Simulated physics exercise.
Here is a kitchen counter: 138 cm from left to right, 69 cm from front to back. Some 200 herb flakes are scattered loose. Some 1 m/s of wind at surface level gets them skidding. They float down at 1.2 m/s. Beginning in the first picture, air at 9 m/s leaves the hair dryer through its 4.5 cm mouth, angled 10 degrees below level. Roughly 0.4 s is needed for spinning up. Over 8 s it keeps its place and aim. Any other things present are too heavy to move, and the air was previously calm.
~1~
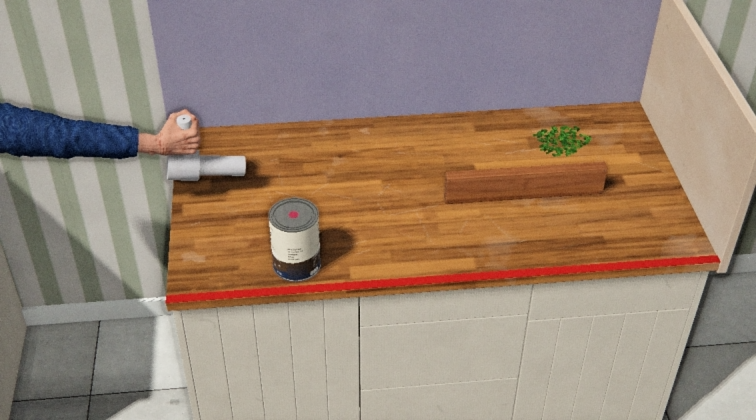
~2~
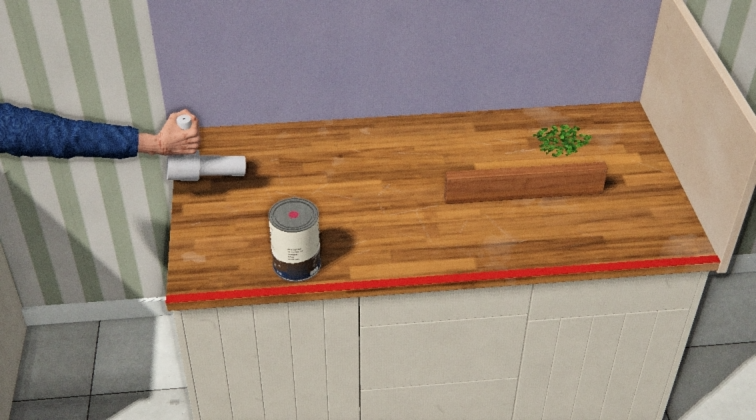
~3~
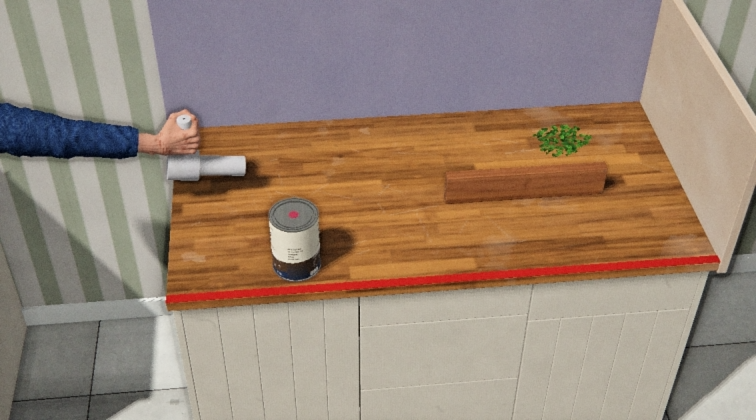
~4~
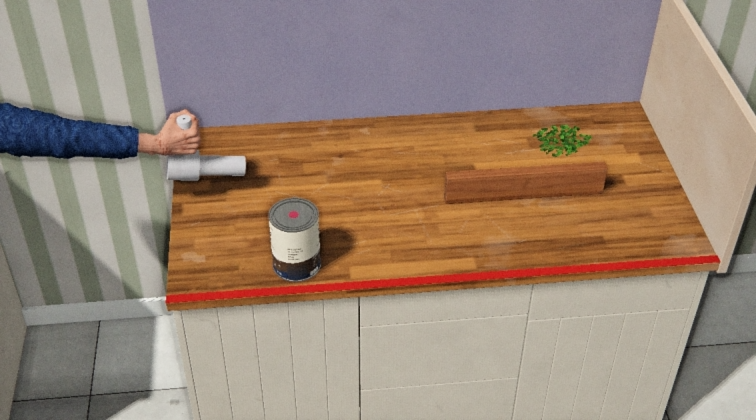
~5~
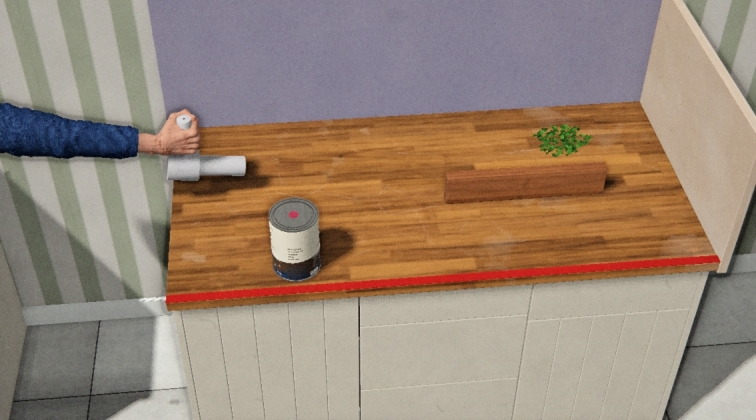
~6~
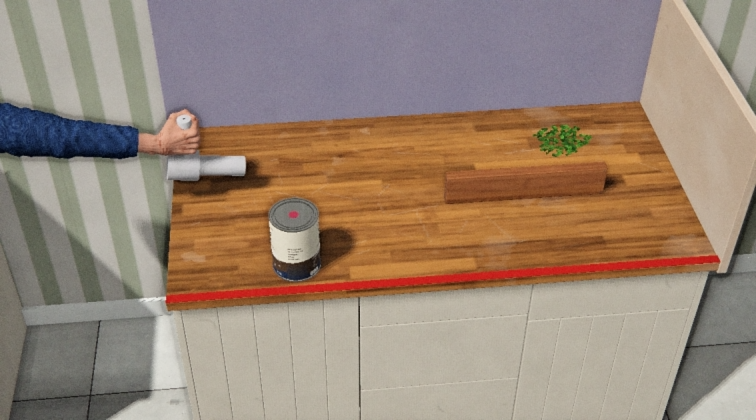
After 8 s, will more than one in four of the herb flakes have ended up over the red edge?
No. The share over that edge stays at or under a quarter.
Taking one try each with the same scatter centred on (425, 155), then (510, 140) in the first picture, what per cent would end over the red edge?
Taking the two spots in order, I'd say around 4 percent and then 0 percent.
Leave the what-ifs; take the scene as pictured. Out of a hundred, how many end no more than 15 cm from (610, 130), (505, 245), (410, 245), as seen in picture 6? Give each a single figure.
I would say some 70 %, 0 % and 0 % respectively.
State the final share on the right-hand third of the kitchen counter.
Roughly 100 %.
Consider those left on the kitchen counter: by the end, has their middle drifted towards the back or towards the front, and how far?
Toward the rear, roughly 5 cm.
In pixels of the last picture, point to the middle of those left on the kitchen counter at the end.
It lands close to (652, 122) in the last picture.
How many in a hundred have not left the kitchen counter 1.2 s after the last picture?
Some 100 percent are still there.
Then, 1.2 s after the last picture, 36 % are on the move or not yet settled, 0 % are over the red edge; the middle of those still in play is near (652, 122).
Then, 2.2 s after the last picture, 36 % are on the move or not yet settled, 0 % are over the red edge; the middle of those still in play is near (652, 122).
Then, 4.0 s after the last picture, 30 % are on the move or not yet settled, 0 % are over the red edge; the middle of those still in play is near (652, 122).
Then, 7.6 s after the last picture, at the end, 0 % are over the red edge; the middle of those still in play is near (652, 122).
